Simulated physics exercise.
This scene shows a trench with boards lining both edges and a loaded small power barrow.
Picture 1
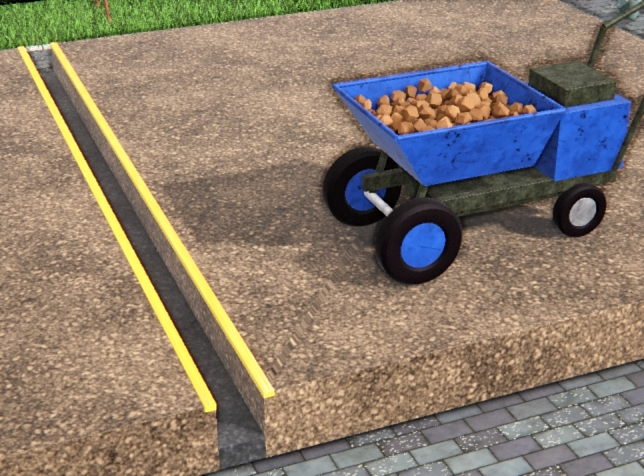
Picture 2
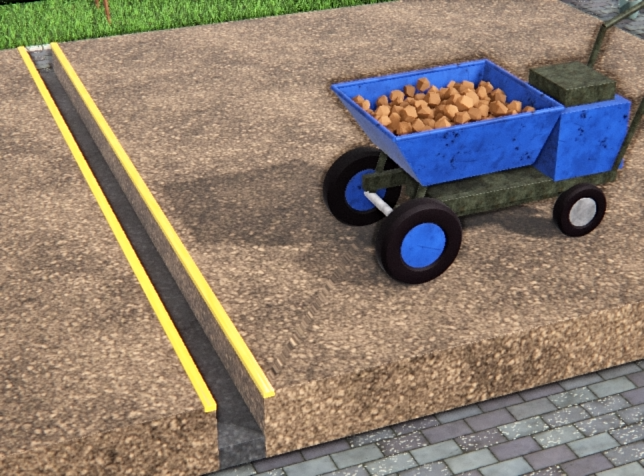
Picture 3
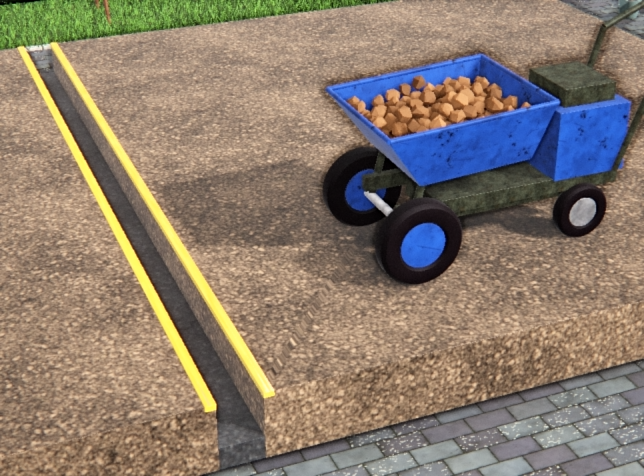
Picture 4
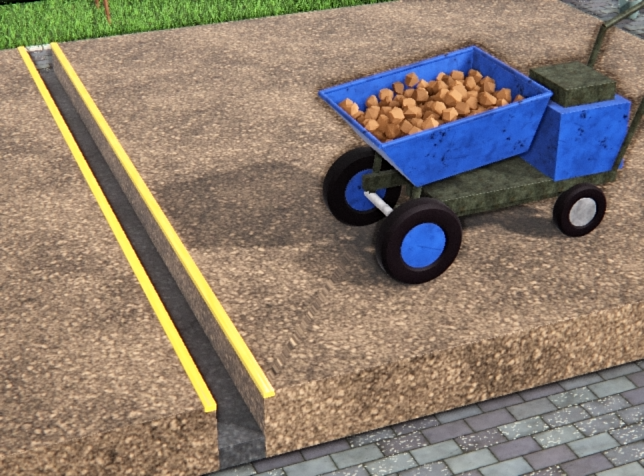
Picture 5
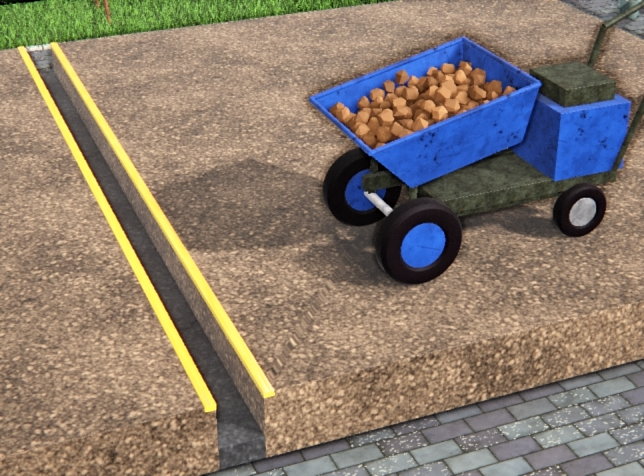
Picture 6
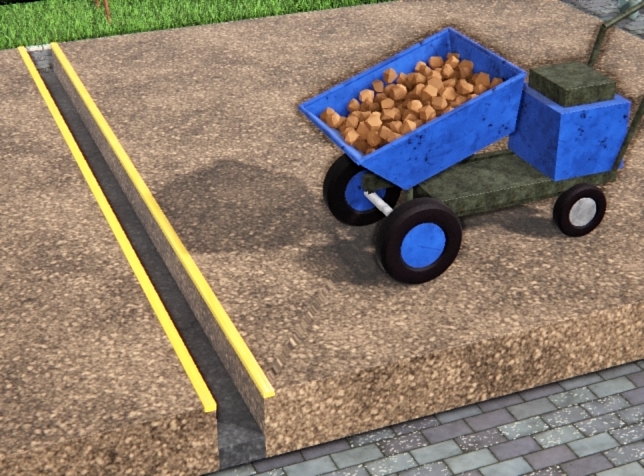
A blue motorised barrow loaded with brown clods stands at the right on a raised bed of brown, gritty ground, seen from above at an angle. To its left, a narrow trench edged with yellow boards runs from grass at the back towards grey paving in front. The skip, level at first, gradually tilts forward to the left, its rear rising, while the wheels and camera stay still.
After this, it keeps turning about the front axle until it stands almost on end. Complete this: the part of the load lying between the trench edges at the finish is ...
The smaller part.
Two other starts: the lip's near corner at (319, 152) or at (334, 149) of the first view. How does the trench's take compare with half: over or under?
Initially past the halfway mark, next past the halfway mark.
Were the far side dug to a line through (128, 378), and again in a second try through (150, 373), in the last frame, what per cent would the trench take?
Estimated share: Try 1 approx. 30 in a hundred, try 2 approx. 30 in a hundred.
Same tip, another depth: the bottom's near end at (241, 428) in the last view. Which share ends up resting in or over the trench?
It works out to some 30 percent.
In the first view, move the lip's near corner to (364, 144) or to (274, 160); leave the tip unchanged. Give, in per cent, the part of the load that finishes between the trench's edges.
About 50 percent at the first place and about 20 percent at the second.
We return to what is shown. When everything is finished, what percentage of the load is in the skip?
My estimate is about 15 per cent.
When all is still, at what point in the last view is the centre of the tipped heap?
I'd say the middle ends up at about (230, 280).
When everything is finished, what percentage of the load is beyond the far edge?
Estimate: Around 0 per cent.
Soon after the last picture, skip tipped steeply; all in the skip.
A little later, skip tipped right over; most in the skip; about a quarter short of the trench; a small part falling.
Later still, skip tipped right over; about a quarter in the skip; about half short of the trench; about a quarter in or heaped over the trench; a stray few beyond it.
By the end, skip tipped right over; a small part in the skip; about two thirds short of the trench; about a quarter in or heaped over the trench; a stray few beyond it.
